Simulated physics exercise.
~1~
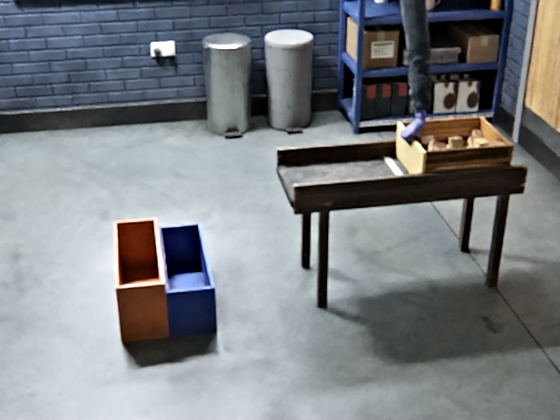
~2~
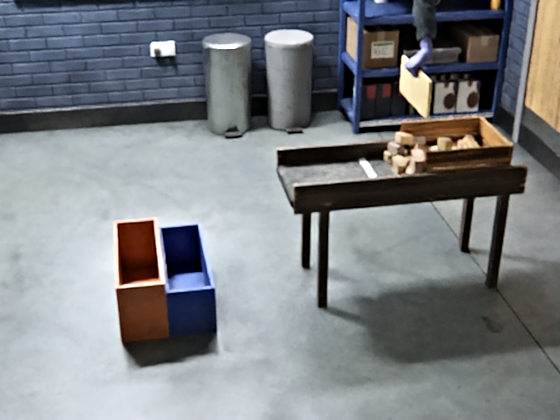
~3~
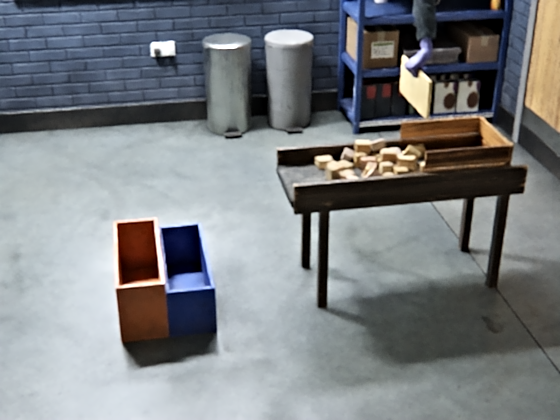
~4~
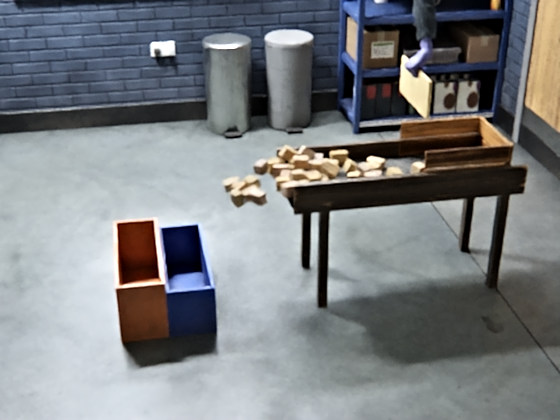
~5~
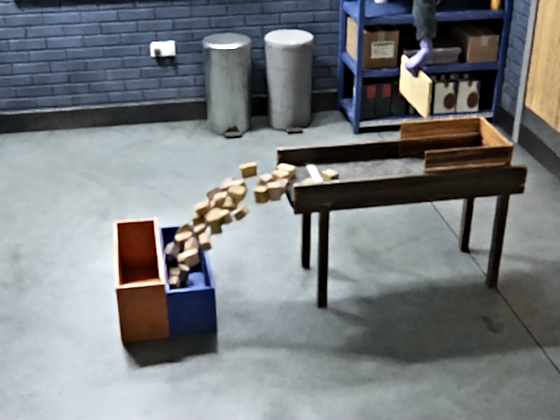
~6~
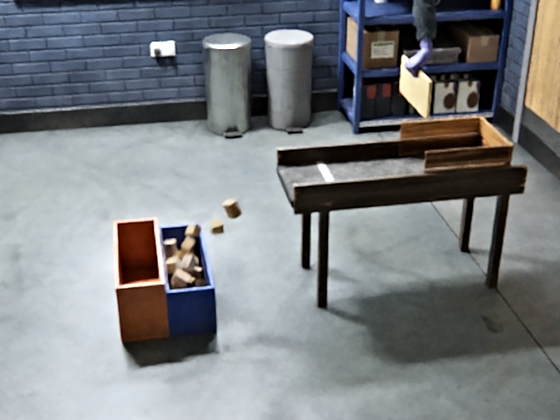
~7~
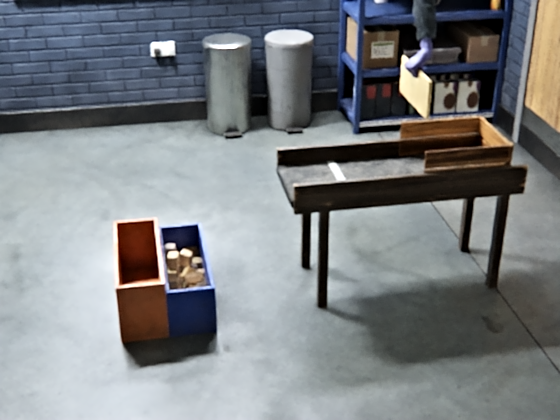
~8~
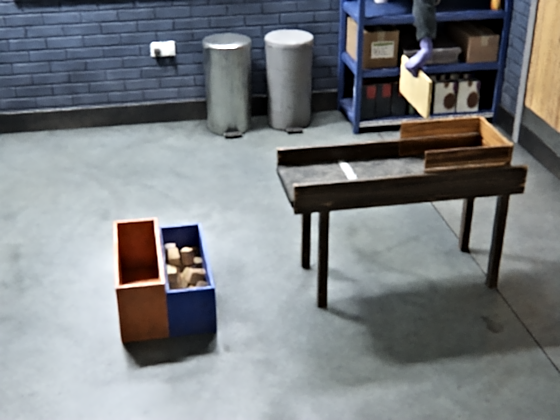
At first, a wooden pen full of small timber offcuts sits at the right end of a raised, table-like belt, with an orange tote and a blue box side by side on the floor to the left. A hand lifts the gate, and the offcuts begin sliding left out of the pen. They spread along the belt as its painted stripe shifts, then spill off the left end. The pieces tumble down through the air in a long stream towards the blue box. The last few drop in, leaving the offcuts resting in the blue box, while the orange tote stays empty.
